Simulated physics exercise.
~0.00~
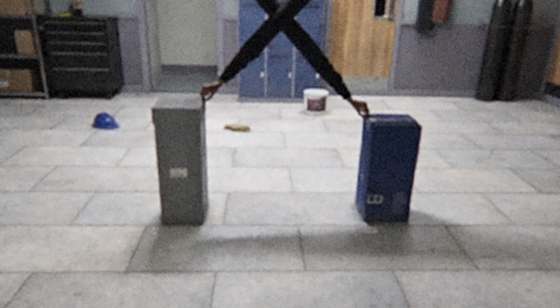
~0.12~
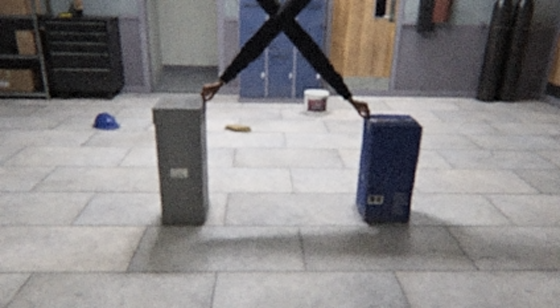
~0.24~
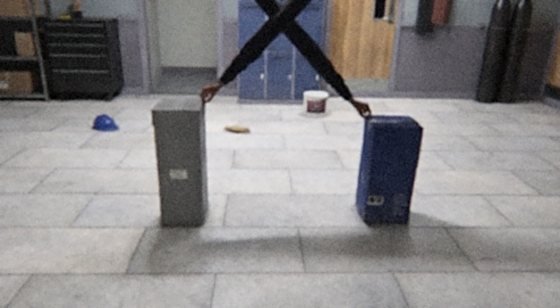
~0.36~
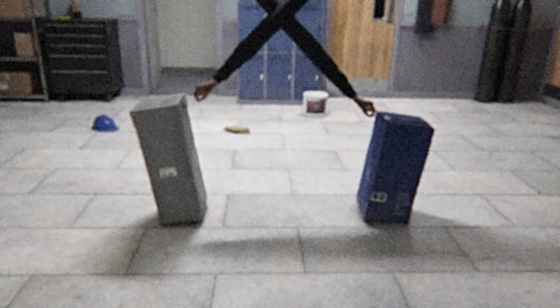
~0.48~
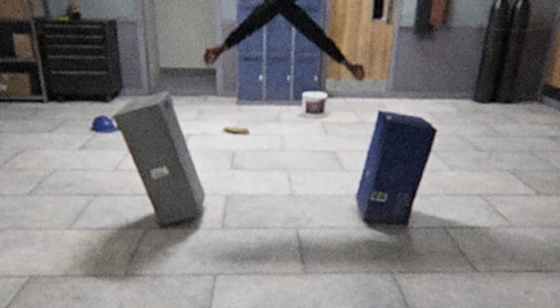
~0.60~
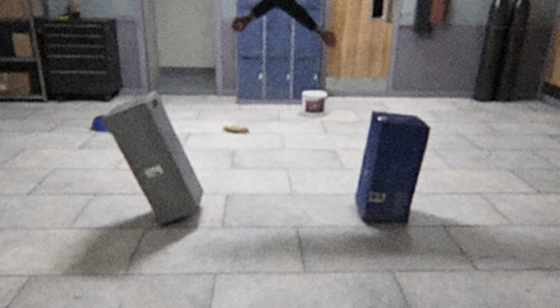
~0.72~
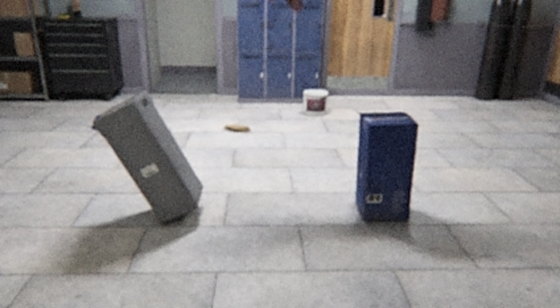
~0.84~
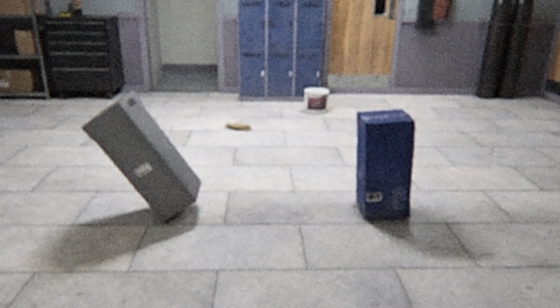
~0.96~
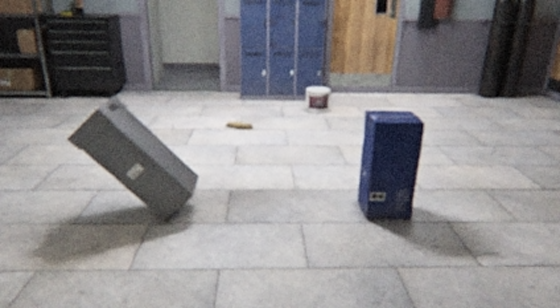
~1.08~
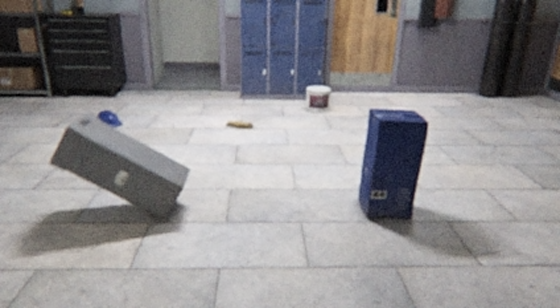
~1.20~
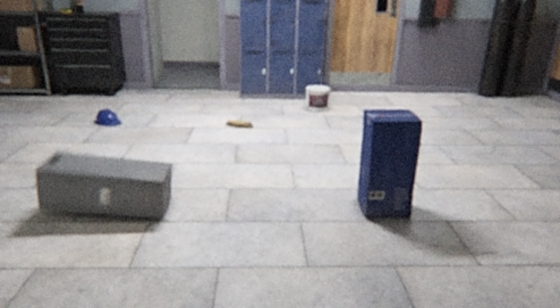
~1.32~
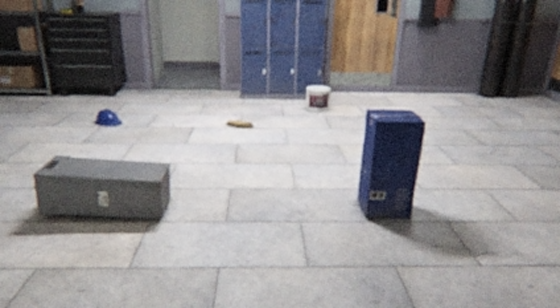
Two hands release a pair of tall boxes; the grey topples left, the blue stays standing.
